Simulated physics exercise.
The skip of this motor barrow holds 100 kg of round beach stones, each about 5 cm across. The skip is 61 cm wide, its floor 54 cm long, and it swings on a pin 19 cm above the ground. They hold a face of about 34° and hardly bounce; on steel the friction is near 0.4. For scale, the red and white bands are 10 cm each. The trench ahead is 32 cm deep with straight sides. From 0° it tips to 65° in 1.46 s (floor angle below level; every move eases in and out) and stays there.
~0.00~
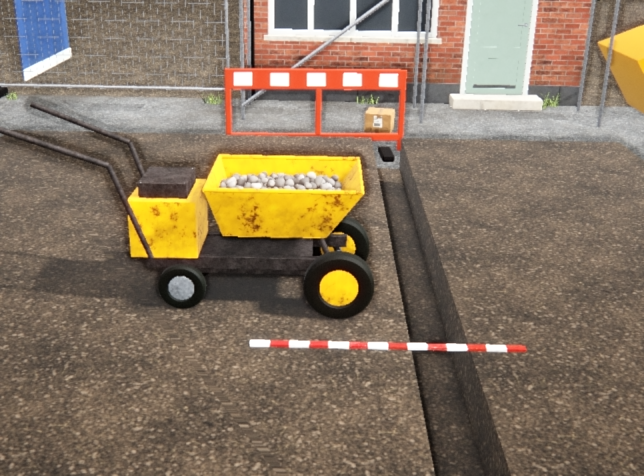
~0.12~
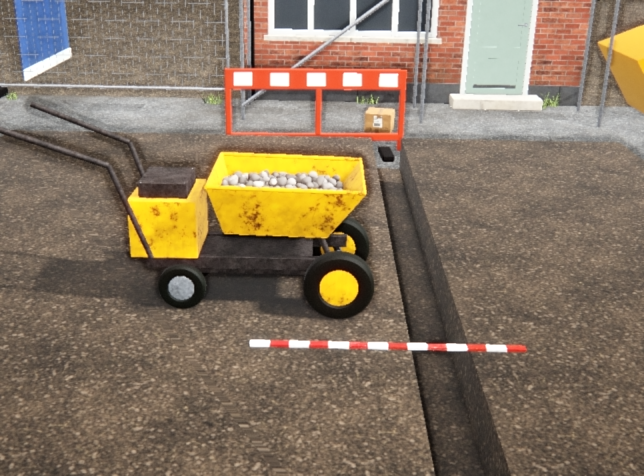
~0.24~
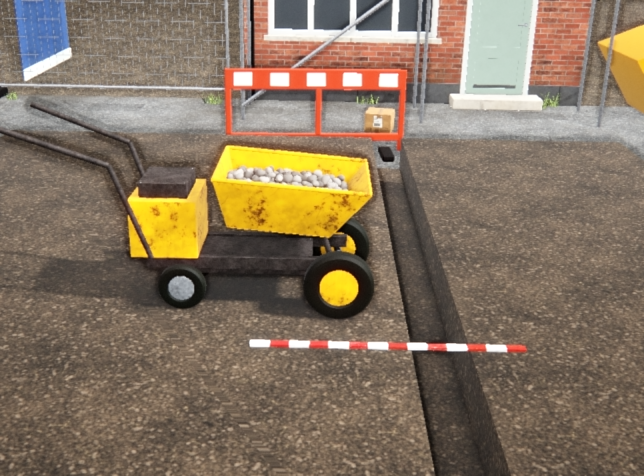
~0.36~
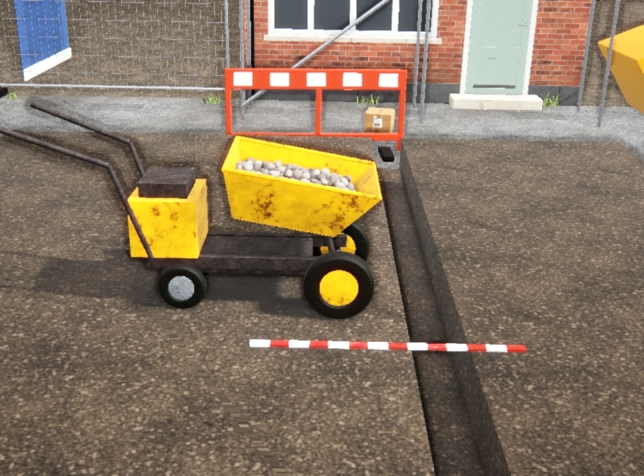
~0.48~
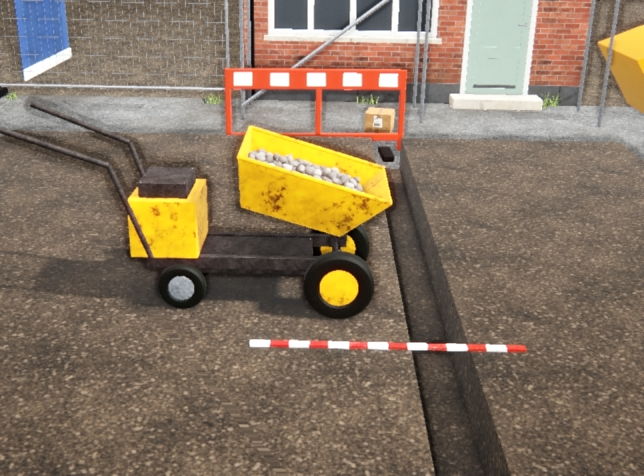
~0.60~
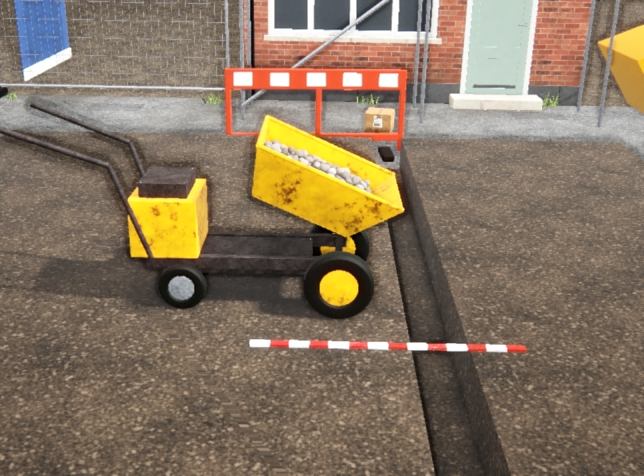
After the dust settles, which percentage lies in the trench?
Roughly 44 per cent ends in the trench.
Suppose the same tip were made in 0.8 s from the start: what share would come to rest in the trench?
In that case some 35 per cent.
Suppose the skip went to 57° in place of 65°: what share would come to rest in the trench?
It would be near 30 per cent.
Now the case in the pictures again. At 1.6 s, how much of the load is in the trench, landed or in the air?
About 10 per cent by then.
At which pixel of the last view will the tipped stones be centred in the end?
Their middle is at about (468, 294).
After 1.1 s the floor is at 55°; 100 % in the skip; the foremost stones are at (423, 221).
After 1.6 s the floor is at 65°; 61 % in the skip, 8 % in the trench, 31 % past the trench; the foremost stones are at (514, 296).
After 1.9 s the floor is at 65°; 31 % in the skip, 12 % in the trench, 57 % past the trench; the foremost stones are at (590, 304).
After 3.9 s the floor is at 65°; 0 % in the skip, 44 % in the trench, 56 % past the trench; the foremost stones are past the picture's edge.
